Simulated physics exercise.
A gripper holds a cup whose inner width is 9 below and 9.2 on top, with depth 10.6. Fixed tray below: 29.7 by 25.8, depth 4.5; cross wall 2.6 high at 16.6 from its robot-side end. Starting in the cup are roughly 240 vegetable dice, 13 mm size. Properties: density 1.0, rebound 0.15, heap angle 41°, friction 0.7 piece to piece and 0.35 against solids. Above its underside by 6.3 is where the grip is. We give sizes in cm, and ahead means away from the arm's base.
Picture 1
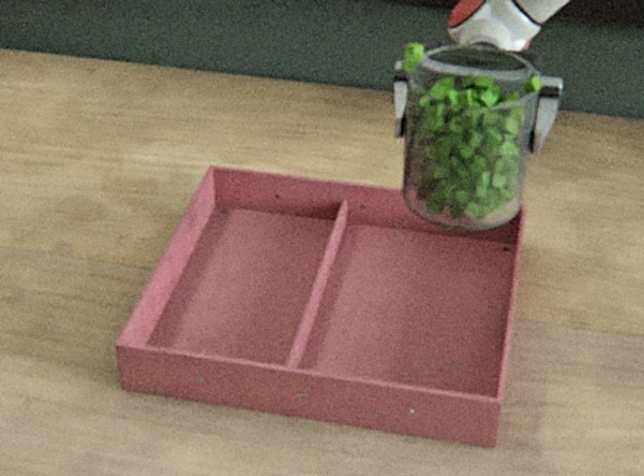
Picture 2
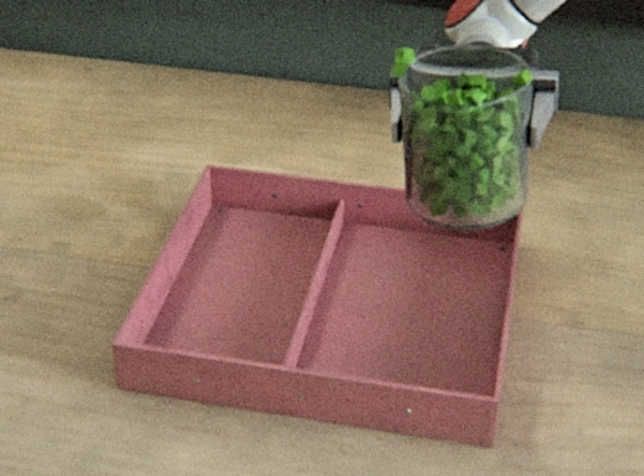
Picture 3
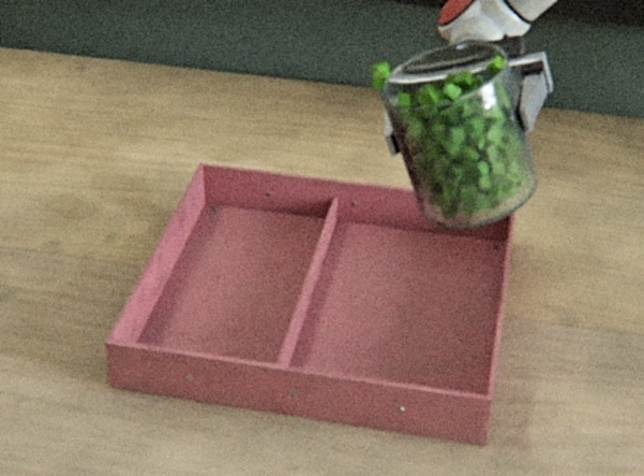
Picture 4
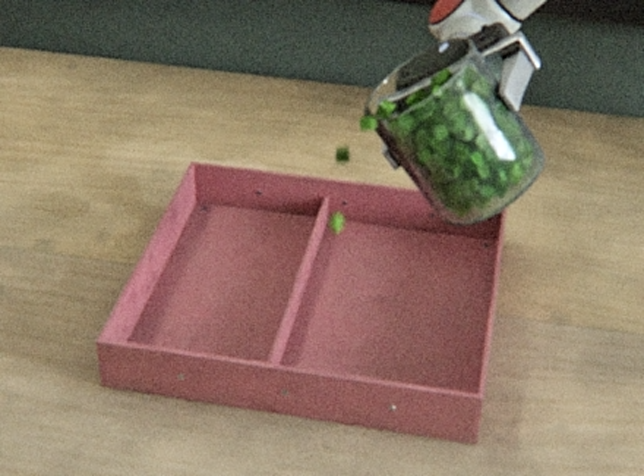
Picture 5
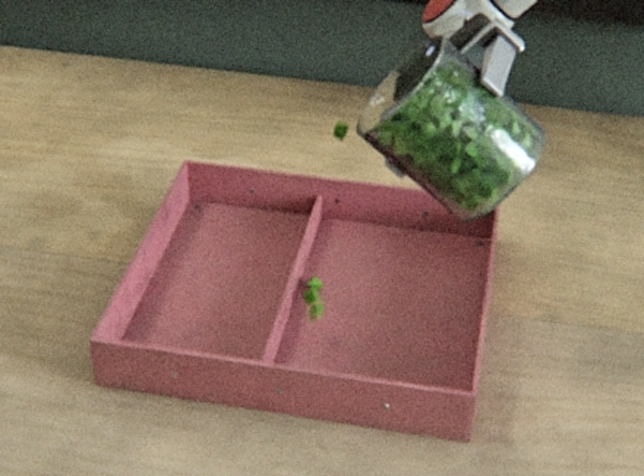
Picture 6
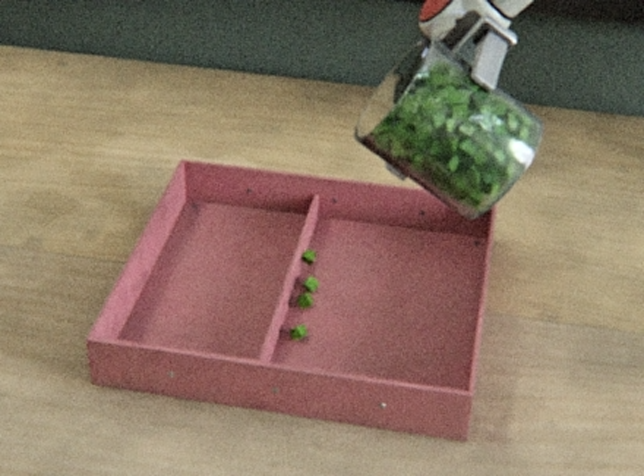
A robot gripper tilted a clear cup packed with green vegetable pieces to the left above a pink divided tray, and four pieces dropped out and landed just right of the divider.
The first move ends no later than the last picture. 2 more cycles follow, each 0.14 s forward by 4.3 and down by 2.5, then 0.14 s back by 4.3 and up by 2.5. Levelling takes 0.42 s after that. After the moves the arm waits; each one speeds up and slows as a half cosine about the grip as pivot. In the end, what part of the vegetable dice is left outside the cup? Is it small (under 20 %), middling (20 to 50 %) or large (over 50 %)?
Small.
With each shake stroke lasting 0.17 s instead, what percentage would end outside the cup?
It would be some 0 %.
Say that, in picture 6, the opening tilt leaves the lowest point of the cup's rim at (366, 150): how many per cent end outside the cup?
About 15 %.
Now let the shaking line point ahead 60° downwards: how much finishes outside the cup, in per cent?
About 0 per cent.
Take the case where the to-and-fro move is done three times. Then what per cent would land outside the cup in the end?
About 5 %.
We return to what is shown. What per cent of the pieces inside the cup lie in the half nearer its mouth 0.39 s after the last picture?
Roughly 40 per cent.
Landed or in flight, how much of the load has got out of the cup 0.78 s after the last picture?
5 %.
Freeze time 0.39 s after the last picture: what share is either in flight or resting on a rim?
About 0 %.
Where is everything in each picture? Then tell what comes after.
In the first frame, the cup middle at (467, 139), level; upper third of the load around (468, 116), from x 410 to 530, top at y 50; 238 in the cup.
In the second frame, the cup middle at (465, 139), tilted 5° forward; upper third of the load around (467, 115), from x 400 to 520, top at y 55.
In the third frame, the cup middle at (462, 137), tilted 19° forward; upper third of the load around (461, 113), from x 380 to 520, top at y 65; 237 in the cup, 1 in flight or on a rim.
In the fourth frame, the cup middle at (456, 134), tilted 37° forward; upper third of the load around (459, 112), from x 335 to 525, top at y 80; 235 in the cup, 1 in the robot-side part, 2 in flight or on a rim.
In the fifth frame, the cup middle at (452, 131), tilted 51° forward; upper third of the load around (461, 113), from x 310 to 525, top at y 70; 234 in the cup, 3 in the robot-side part, 1 in flight or on a rim.
In the sixth frame, the cup middle at (450, 130), tilted 56° forward; upper third of the load around (456, 112), from x 300 to 525, top at y 70; 234 in the cup, 4 in the robot-side part.
Then, 0.39 s on, tilted 56° forward, highest piece 21 above the table; 230 in the cup, 8 in the robot-side part.
Then, 0.78 s on, tilted 25° forward, highest piece 23 above the table; 229 in the cup, 9 in the robot-side part.
Then, 1.18 s on, level, highest piece 24 above the table; 229 in the cup, 9 in the robot-side part.
Then, 2.23 s on, level, highest piece 24 above the table; 229 in the cup, 9 in the robot-side part.
In the end, 229 in the cup, 9 in the robot-side part. That is 4 % outside the cup.
